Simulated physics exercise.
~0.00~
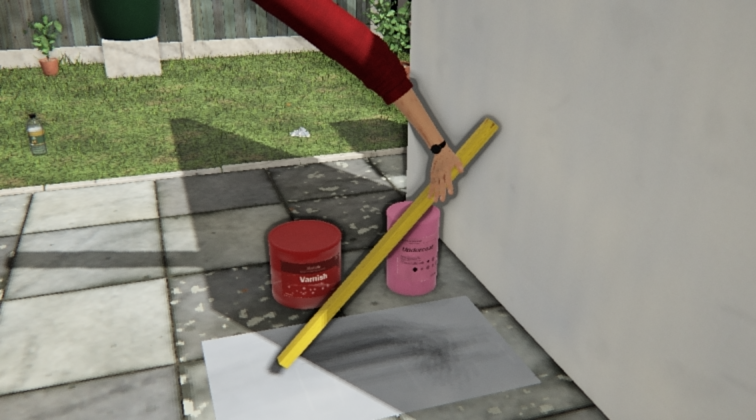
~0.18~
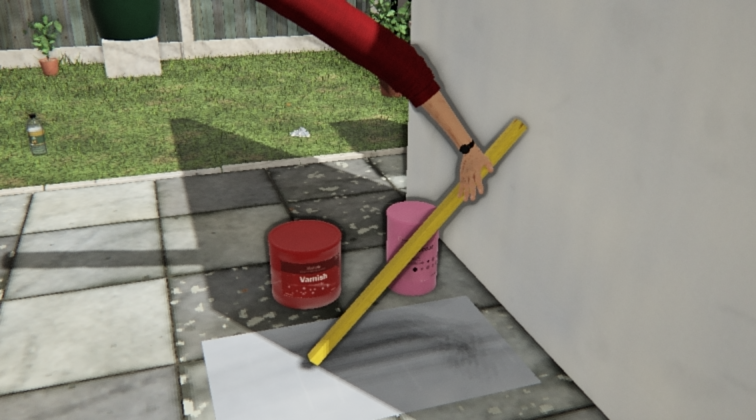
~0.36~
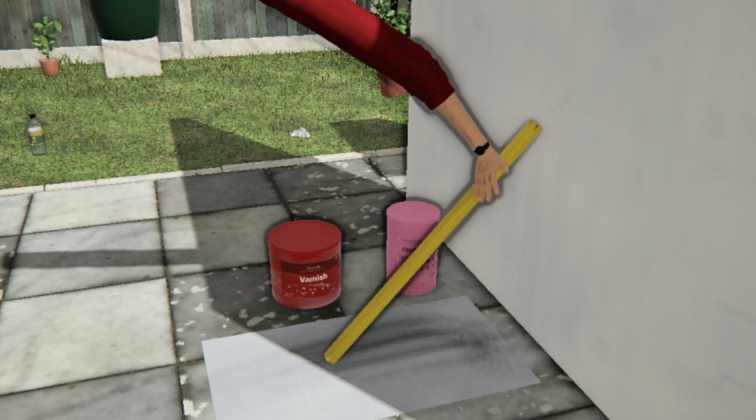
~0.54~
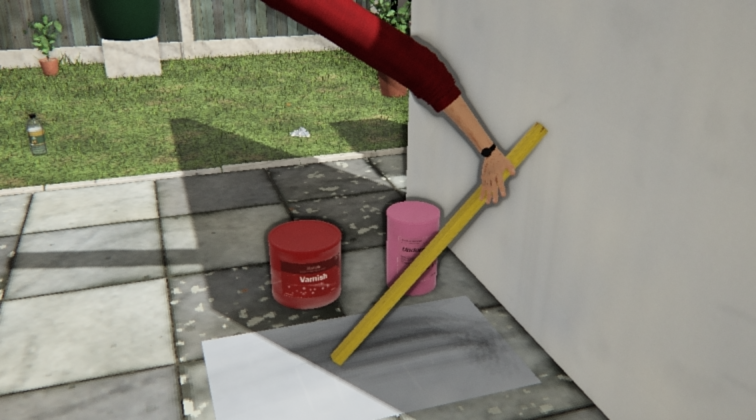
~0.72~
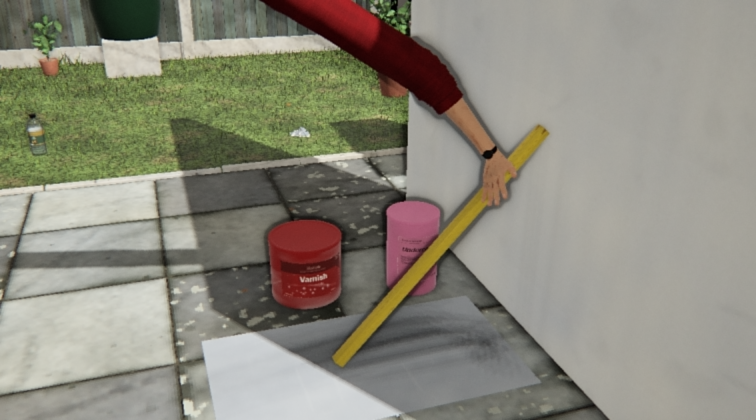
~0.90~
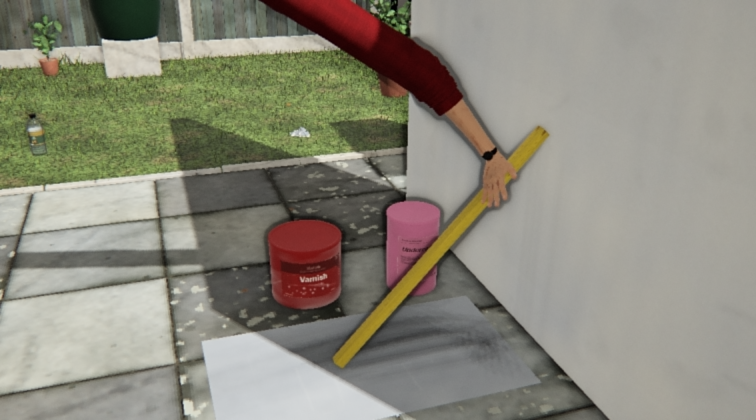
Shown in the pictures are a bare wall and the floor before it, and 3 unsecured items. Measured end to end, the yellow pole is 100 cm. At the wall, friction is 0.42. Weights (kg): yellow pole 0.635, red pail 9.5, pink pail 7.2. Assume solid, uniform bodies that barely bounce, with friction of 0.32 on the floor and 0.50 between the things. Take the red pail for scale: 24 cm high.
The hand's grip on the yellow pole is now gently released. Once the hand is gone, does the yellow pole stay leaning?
It will skid.
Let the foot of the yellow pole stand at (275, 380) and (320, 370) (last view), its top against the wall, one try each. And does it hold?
Try one: It skids away; try two: It skids away.
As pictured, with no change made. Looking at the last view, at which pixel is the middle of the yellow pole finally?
About (388, 352).
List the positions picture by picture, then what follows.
In the first frame, 18 cm from its place; yellow pole (385, 246); red pail (306, 264).
In the second frame, 9 cm from its place; yellow pole (415, 244); red pail (306, 264).
In the third frame, 4 cm from its place; yellow pole (430, 245); red pail (306, 264).
In the fourth frame, 1 cm from its place; yellow pole (437, 246); red pail (306, 264).
Leant on the wall, still held; yellow pole (438, 248); red pail (306, 264), in the fifth frame.
Leant on the wall, still held; yellow pole (439, 249); red pail (306, 264), in the sixth frame.
By 1.40 s, yellow pole 9° lower than it was left near (422, 268).
By 1.60 s, yellow pole 29° lower than it was left near (399, 310).
By 1.70 s, yellow pole 47° lower than it was left near (388, 353).
When it is over (2.2 s), lying over on the floor, yellow pole; the other 2 within 10 cm of the start. End places, in pixels of the last picture, yellow pole near (388, 352). The pole slips out.
